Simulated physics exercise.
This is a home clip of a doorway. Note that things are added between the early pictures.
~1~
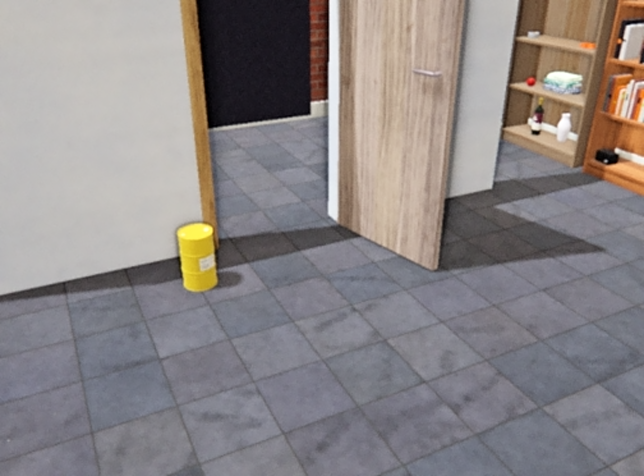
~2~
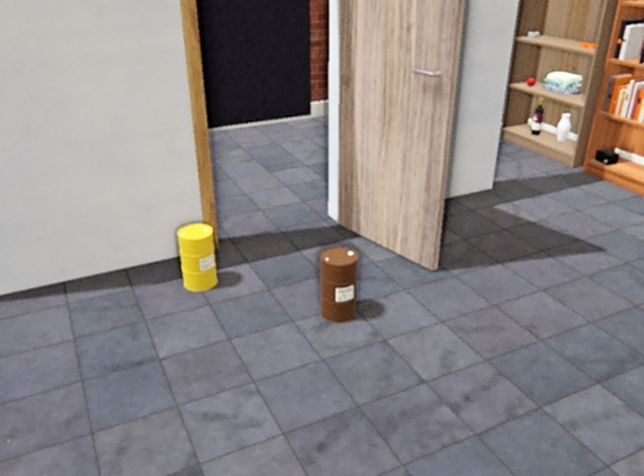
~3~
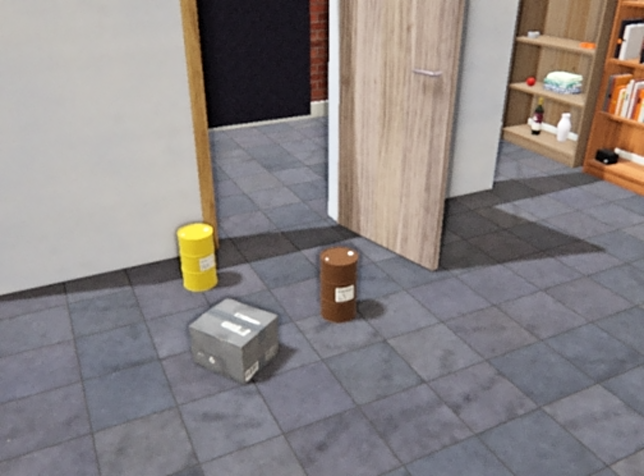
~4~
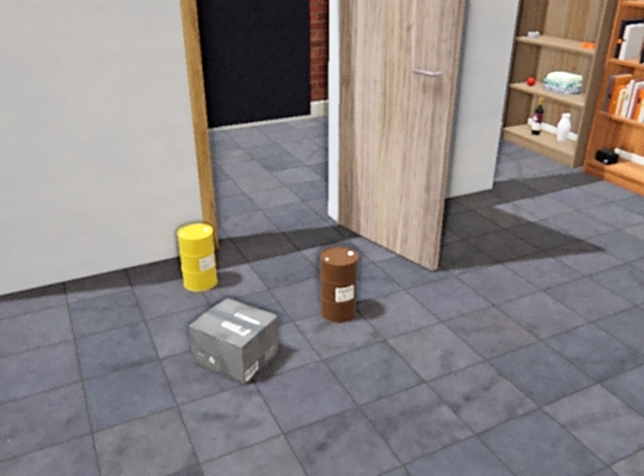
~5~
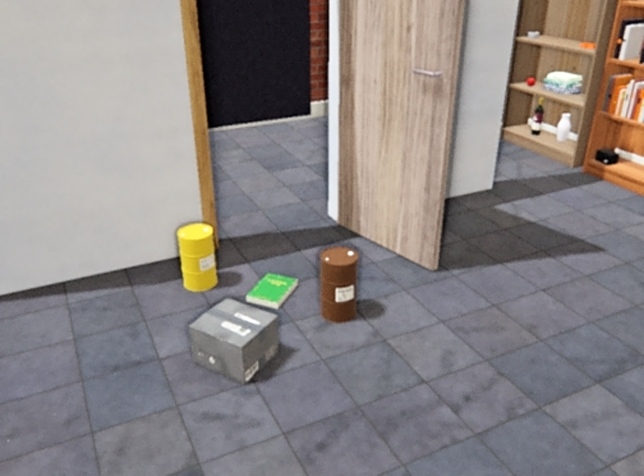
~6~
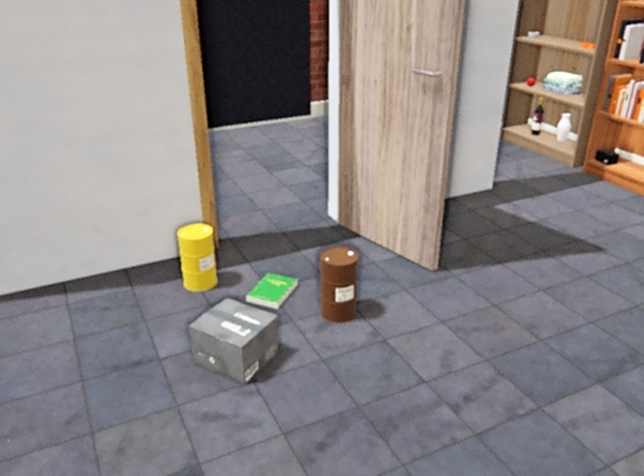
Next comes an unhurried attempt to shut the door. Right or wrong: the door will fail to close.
Wrong, it closes.
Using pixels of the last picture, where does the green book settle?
At about (253, 290).
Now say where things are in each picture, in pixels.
In the first frame, door wide open and still; yellow canister (198, 258).
In the second frame, door wide open and still; brown canister (339, 285); yellow canister (198, 258).
In the third frame, door wide open and still; grey parcel (235, 339); brown canister (339, 285).
In the fourth frame, door wide open and still; yellow canister (198, 258); grey parcel (235, 339).
In the fifth frame, door wide open and still; brown canister (339, 285); yellow canister (198, 258).
In the sixth frame, door wide open and still; green book (272, 290); grey parcel (235, 339).
Then, 0.90 s past the last view, door 67° open.
Then, 1.40 s past the last view, door 33° open; green book displaced a little near (254, 290).
Finally, door 0° open; all 4 still in place. Final places as the last picture's camera would see them, green book near (253, 290).
